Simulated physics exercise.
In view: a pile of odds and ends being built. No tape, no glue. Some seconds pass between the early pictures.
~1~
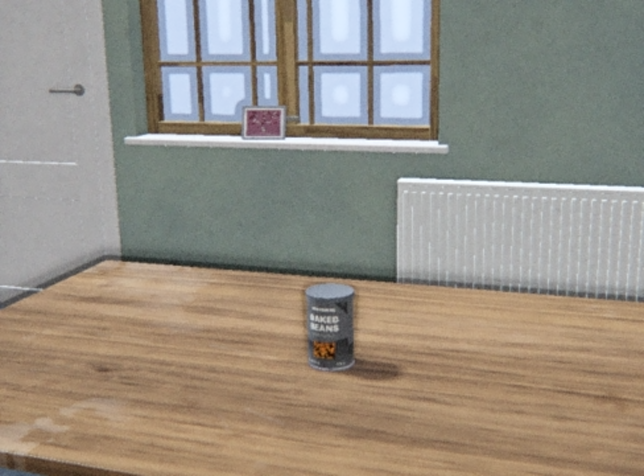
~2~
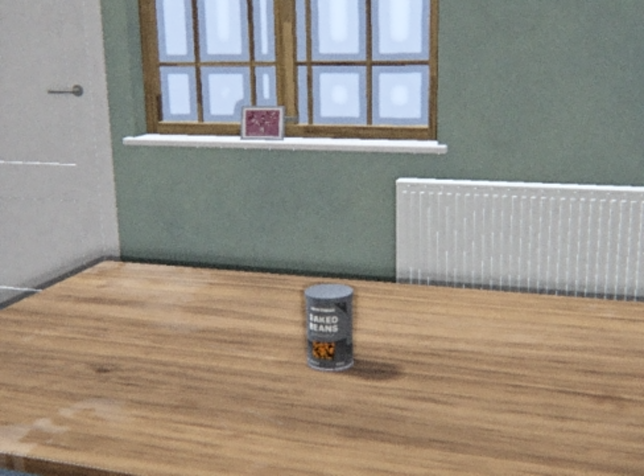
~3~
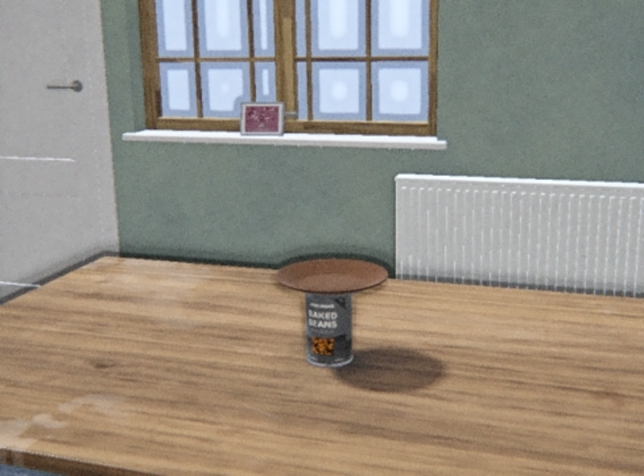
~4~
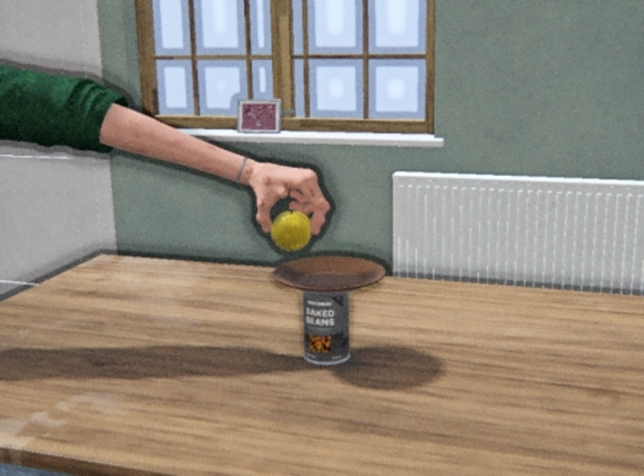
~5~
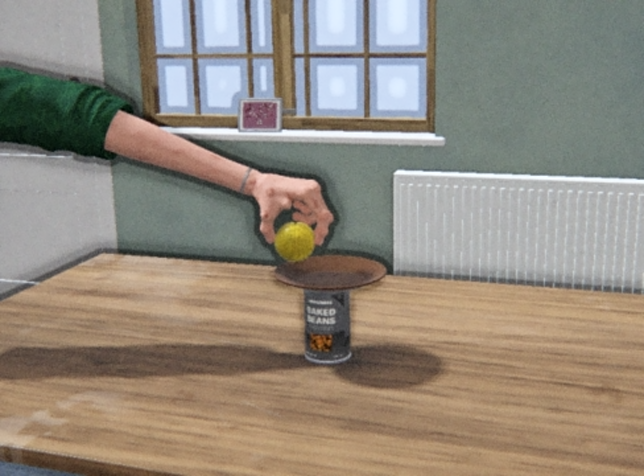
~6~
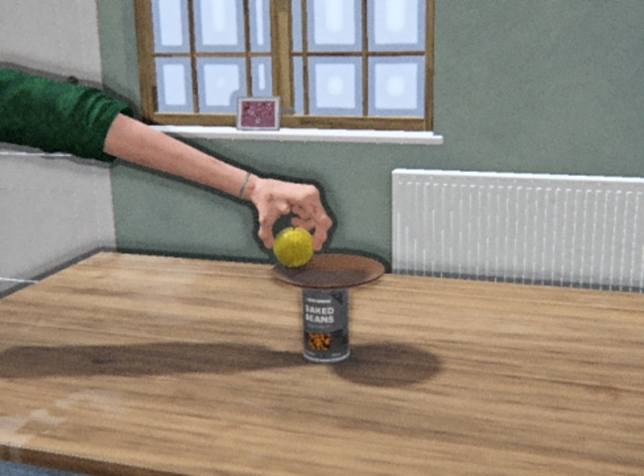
On a wooden table, a brown plate tops a can and a hand lowers a yellow apple.
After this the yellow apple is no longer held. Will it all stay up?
In the end the pile stays up.
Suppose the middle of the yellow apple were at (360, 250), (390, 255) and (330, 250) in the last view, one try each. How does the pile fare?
In the first case it keeps its balance; in the second case it gives way; in the third case it stays up.
Then, 1.00 s on from there, no change.
Then, 2.10 s on from there, yellow apple resting near (294, 247).
In the end, all 3 unmoved. At the end, from the last picture's camera, yellow apple near (294, 247). The pile holds.
